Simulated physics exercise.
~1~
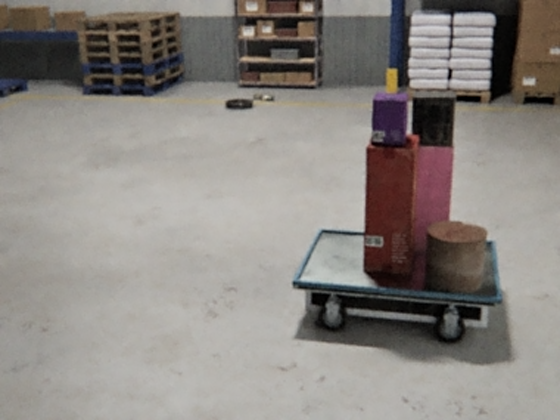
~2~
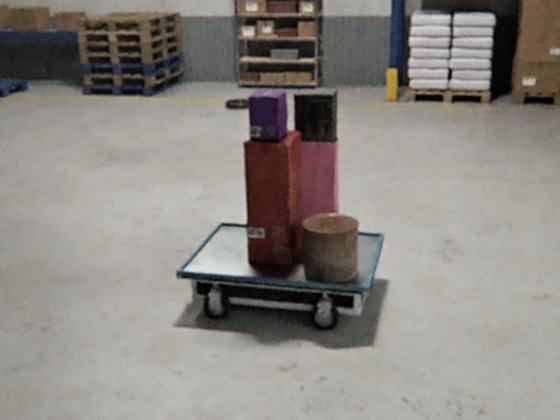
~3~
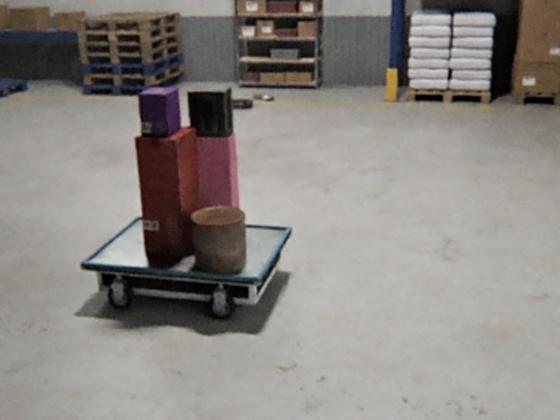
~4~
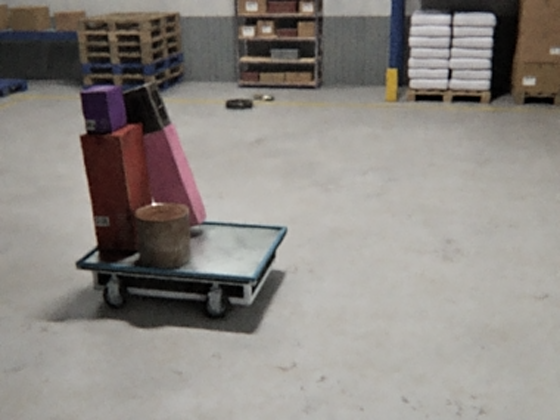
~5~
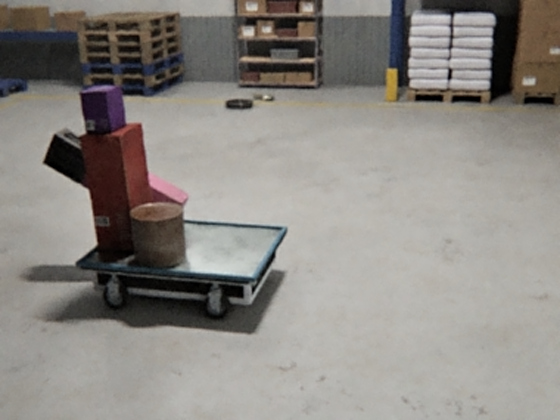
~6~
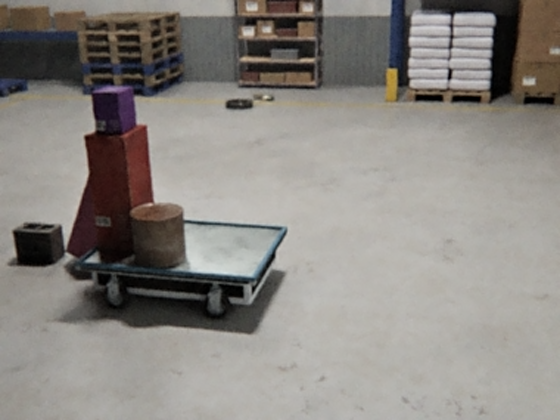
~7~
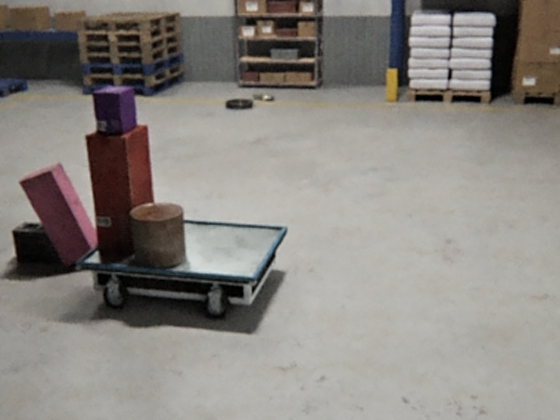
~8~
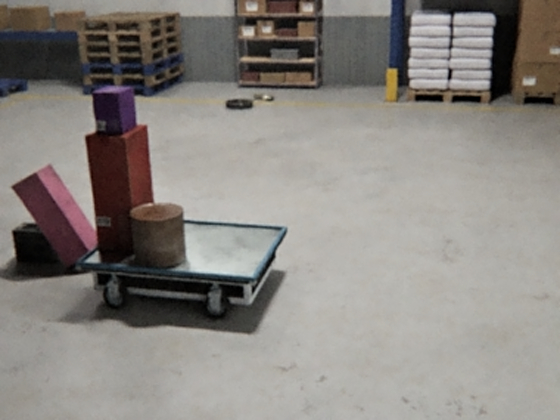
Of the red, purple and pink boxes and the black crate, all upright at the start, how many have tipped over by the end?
Two of them have tipped over, the pink box and the black crate. Both end up off the left side of the cart.
